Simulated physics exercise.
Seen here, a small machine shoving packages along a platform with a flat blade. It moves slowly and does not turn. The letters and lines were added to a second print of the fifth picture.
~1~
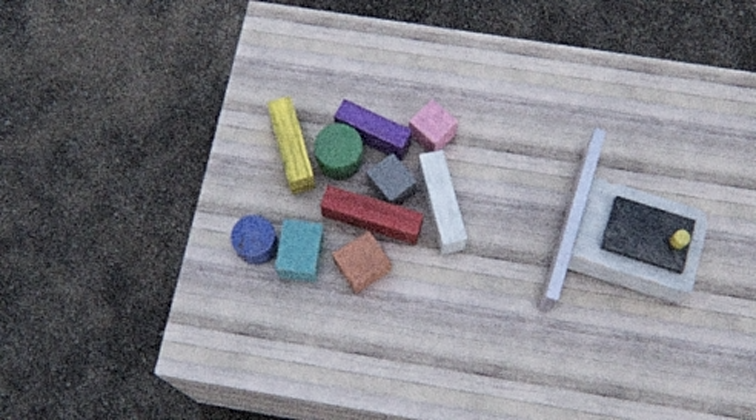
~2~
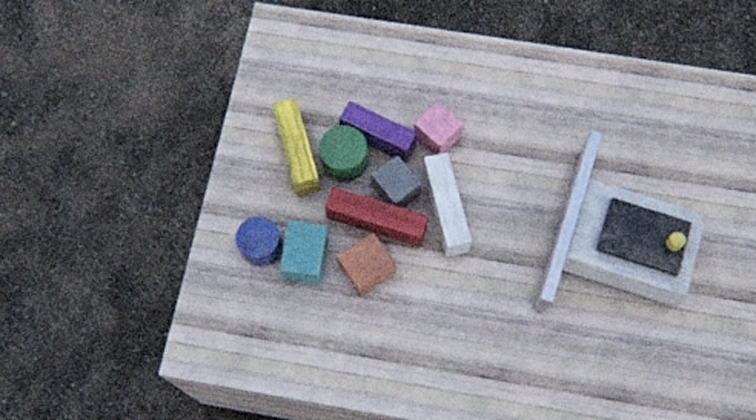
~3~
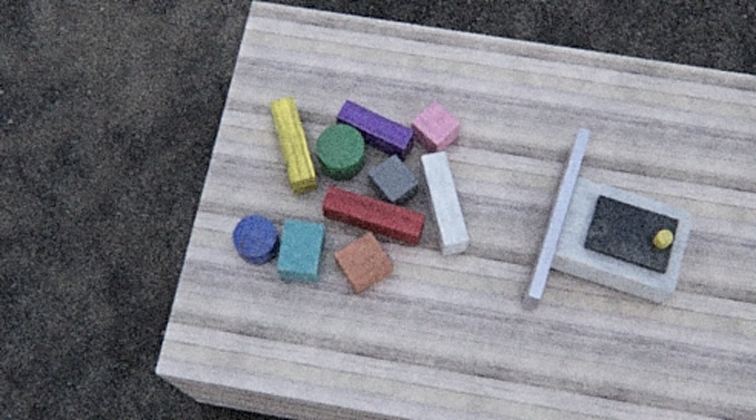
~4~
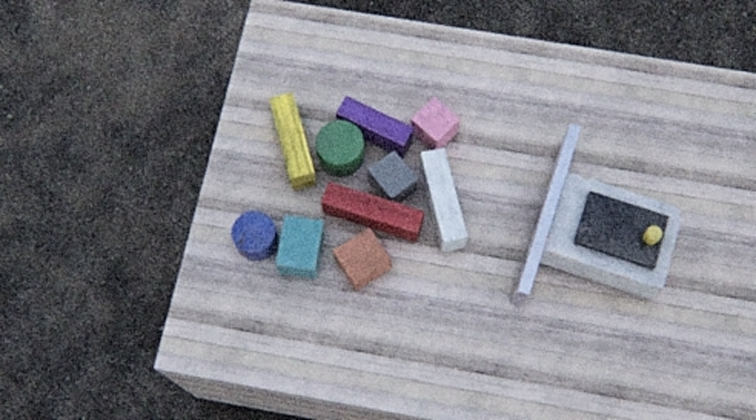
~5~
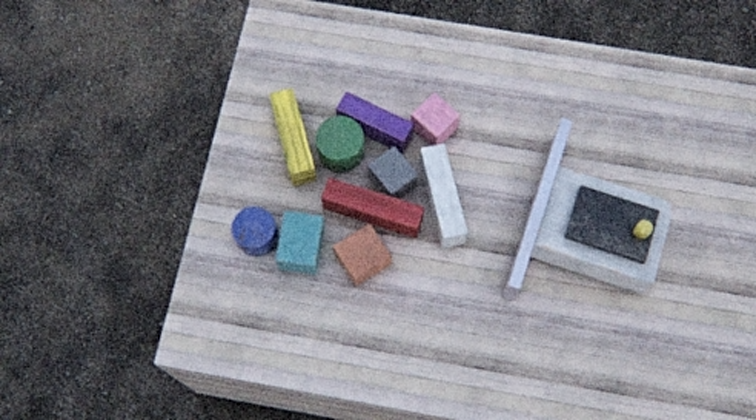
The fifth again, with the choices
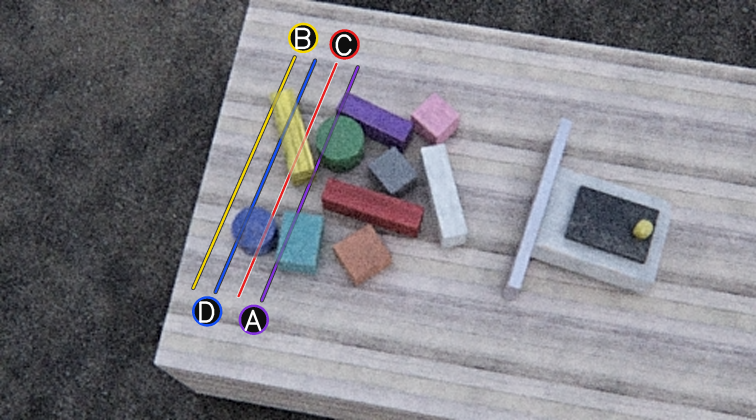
On a pale striped platform, a small flat-bladed machine creeps left toward scattered colourful blocks.
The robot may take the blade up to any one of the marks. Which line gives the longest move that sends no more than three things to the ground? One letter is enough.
At C, and not beyond.
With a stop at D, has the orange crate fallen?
No.
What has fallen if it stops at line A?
The blue canister goes over.
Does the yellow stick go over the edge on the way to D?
By then, yes.
On the marked copy, A at (312, 178); B at (246, 167); C at (290, 175); D at (268, 171).
With C. Early on, robot (513, 206); red stick (359, 205); white bar (428, 186).
Further on, robot (421, 190); blue canister (220, 220); yellow stick (254, 124).
At the end, robot (351, 179); yellow stick over the edge; blue canister over the edge; two fallen.
As for the rest, A is within the limit but short; B drops five; D drops five.
